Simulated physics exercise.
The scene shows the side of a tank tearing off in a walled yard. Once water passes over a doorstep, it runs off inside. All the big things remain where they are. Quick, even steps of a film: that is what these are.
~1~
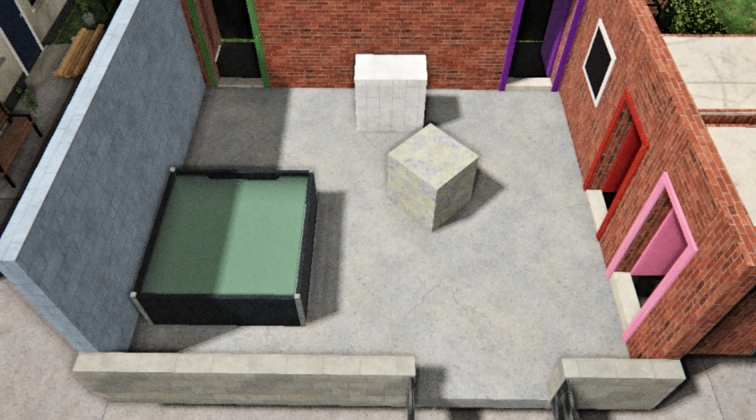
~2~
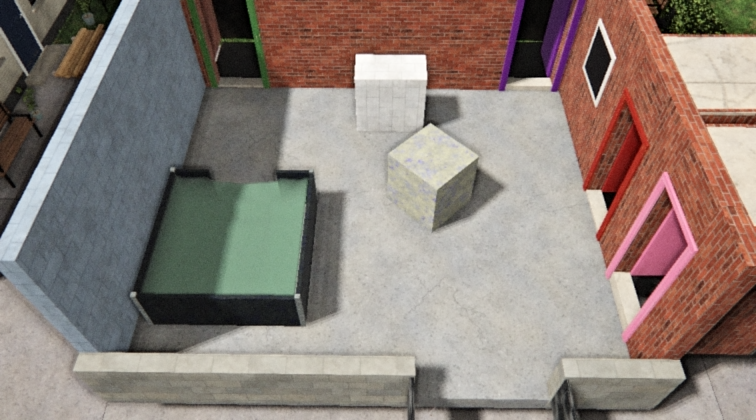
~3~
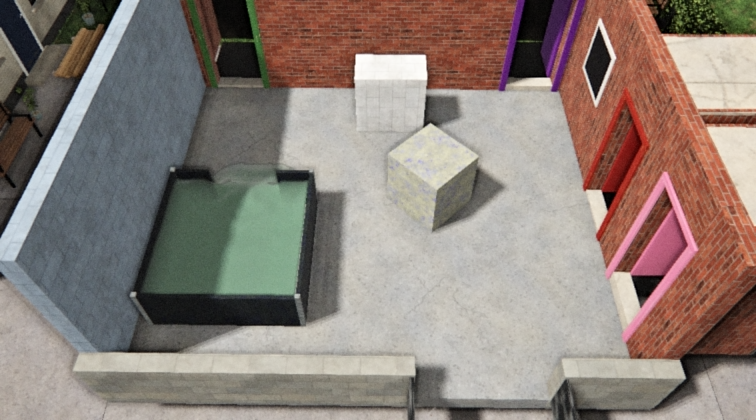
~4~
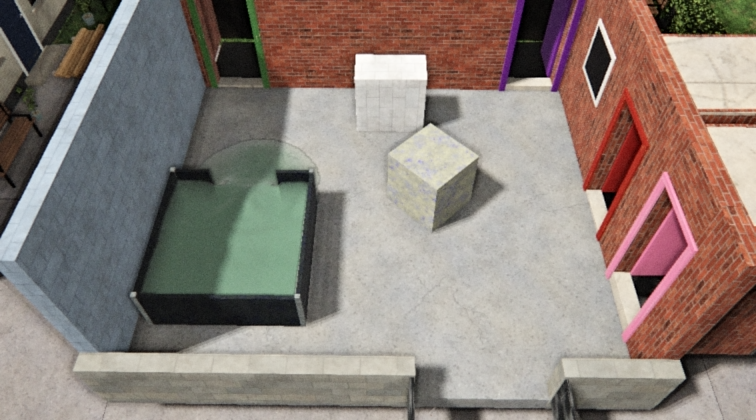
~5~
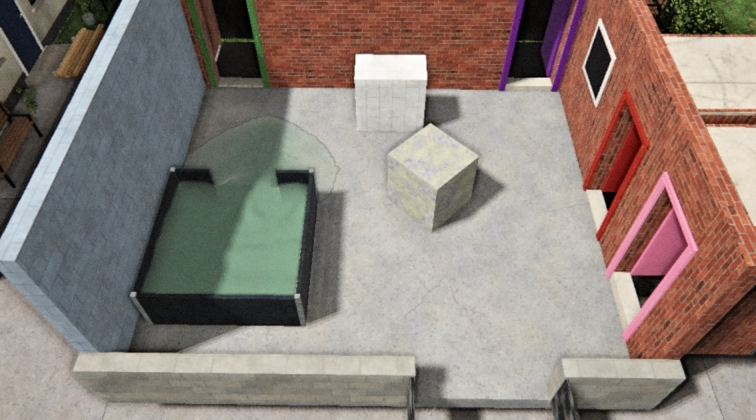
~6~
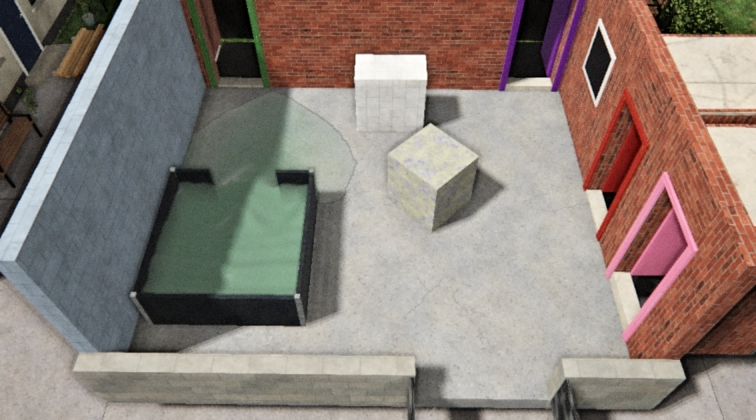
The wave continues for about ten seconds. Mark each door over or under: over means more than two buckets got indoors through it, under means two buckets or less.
Red door - under, purple door - under, pink door - under, green door - over.
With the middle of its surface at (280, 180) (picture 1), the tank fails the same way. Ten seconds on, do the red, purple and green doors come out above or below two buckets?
Lab note - red door doesn't reach it, purple door doesn't reach it, green door crosses the line.
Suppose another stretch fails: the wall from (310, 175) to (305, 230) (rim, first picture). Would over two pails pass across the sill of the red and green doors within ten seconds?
Lab note: Red door above the mark, green door below the mark.
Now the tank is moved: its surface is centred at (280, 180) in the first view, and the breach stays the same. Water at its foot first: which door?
Answer - the green door.
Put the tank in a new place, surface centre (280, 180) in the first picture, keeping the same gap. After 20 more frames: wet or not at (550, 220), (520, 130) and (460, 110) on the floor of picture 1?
Spared, hit, hit.
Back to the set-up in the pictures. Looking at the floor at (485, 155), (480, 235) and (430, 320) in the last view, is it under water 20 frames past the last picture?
The three points read soaked through, clear and clear.
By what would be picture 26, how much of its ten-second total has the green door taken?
It would be roughly 55 percent of the ten-second total.
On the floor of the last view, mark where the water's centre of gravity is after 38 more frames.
Estimate: (321, 179).
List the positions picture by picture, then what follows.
In the first frame, still water in the open tank at (231, 232).
In the second frame, the front is at a hidden place, out from the gap on the open tank's far side.
In the third frame, water pours out on the open tank's far side and has run to (283, 169).
In the fourth frame, water pours out on the open tank's far side and has run to (277, 144).
In the fifth frame, the front is at (269, 118), out from the gap on the open tank's far side.
In the sixth frame, water pours out on the open tank's far side and has run to (279, 96).
A moment on, water covers 25 % of the floor; the red door not reached, the purple door not reached, the pink door not reached, the green door over two buckets in.
Next, water covers 30 % of the floor; the red door not reached, the purple door not reached, the pink door not reached, the green door far over two buckets in.
Then, water covers 45 % of the floor; the red door not reached, the purple door wet at the sill, nothing in, the pink door not reached, the green door far over two buckets in.
Later, water covers 65 % of the floor; the red door wet at the sill, nothing in, the purple door under two buckets in, the pink door wet at the sill, nothing in, the green door far over two buckets in.
In the end, water covers 95 % of the floor; the red door wet at the sill, nothing in, the purple door under two buckets in, the pink door wet at the sill, nothing in, the green door far over two buckets in.
